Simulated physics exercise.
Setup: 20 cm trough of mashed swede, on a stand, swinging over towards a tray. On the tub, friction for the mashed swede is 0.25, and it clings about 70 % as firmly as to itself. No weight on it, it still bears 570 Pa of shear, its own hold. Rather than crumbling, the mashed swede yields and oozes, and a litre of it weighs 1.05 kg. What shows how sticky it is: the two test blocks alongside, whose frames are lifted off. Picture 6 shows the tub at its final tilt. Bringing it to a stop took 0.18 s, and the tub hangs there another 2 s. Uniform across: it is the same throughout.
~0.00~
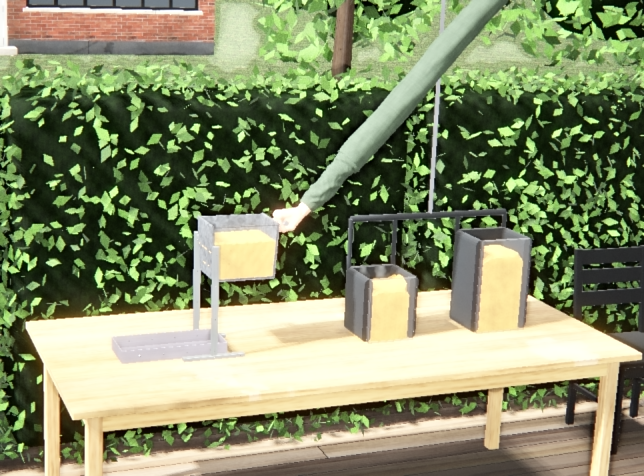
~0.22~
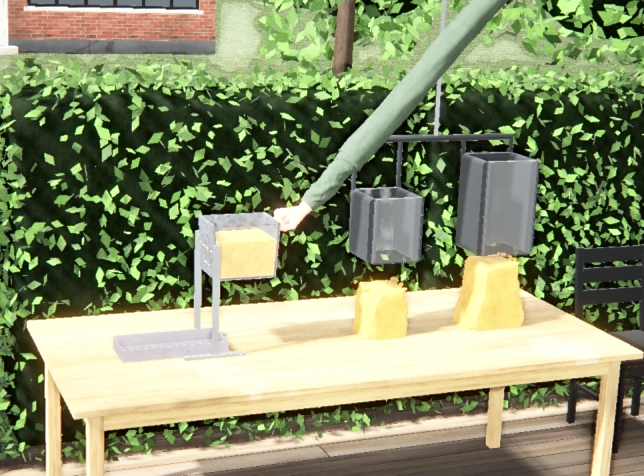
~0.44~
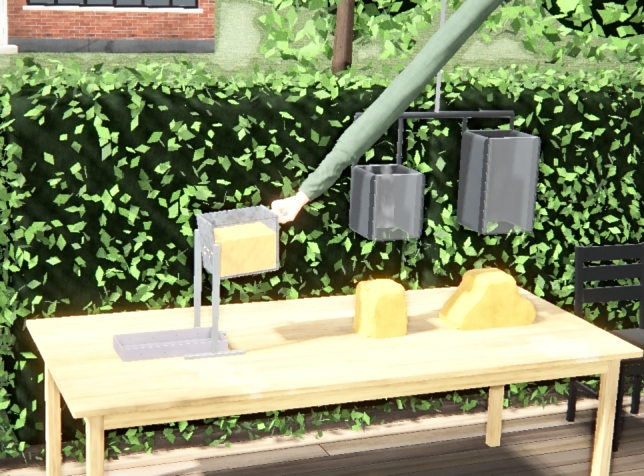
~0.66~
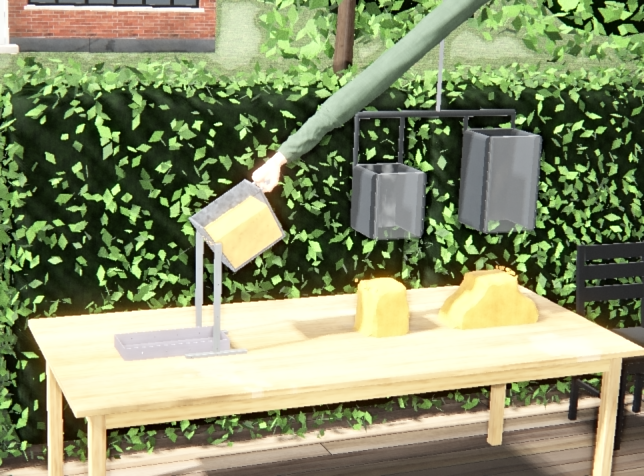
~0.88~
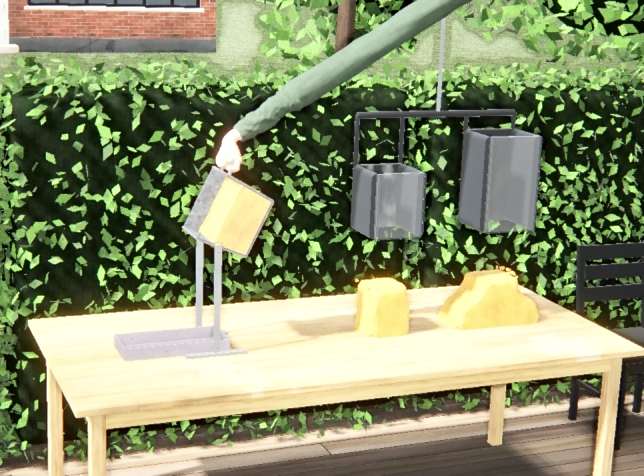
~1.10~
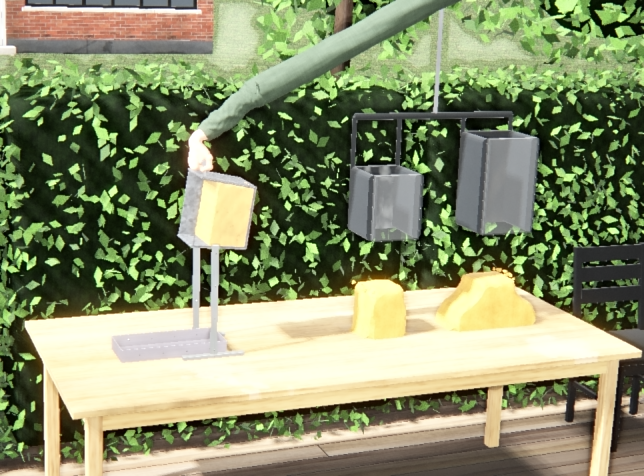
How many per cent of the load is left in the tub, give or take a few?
I would say close to 100 percent.
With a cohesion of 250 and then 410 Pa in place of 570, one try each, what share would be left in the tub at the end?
Try one gives 60 per cent, try two gives 85 per cent.
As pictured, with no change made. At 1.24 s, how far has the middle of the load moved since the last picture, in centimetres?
Around 0 centimetres.
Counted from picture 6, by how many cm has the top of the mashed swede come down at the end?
Roughly 1 cm.
By 1.24 s, the tub is at 82 degrees and holds 100 %.
By 1.41 s, the tub is at 82 degrees and holds 100 %.
By 1.58 s, the tub is at 82 degrees and holds 100 %.
By 1.75 s, the tub is at 82 degrees and holds 100 %.
By 3.10 s, at the end, the tub is at 82 degrees and holds 100 %.
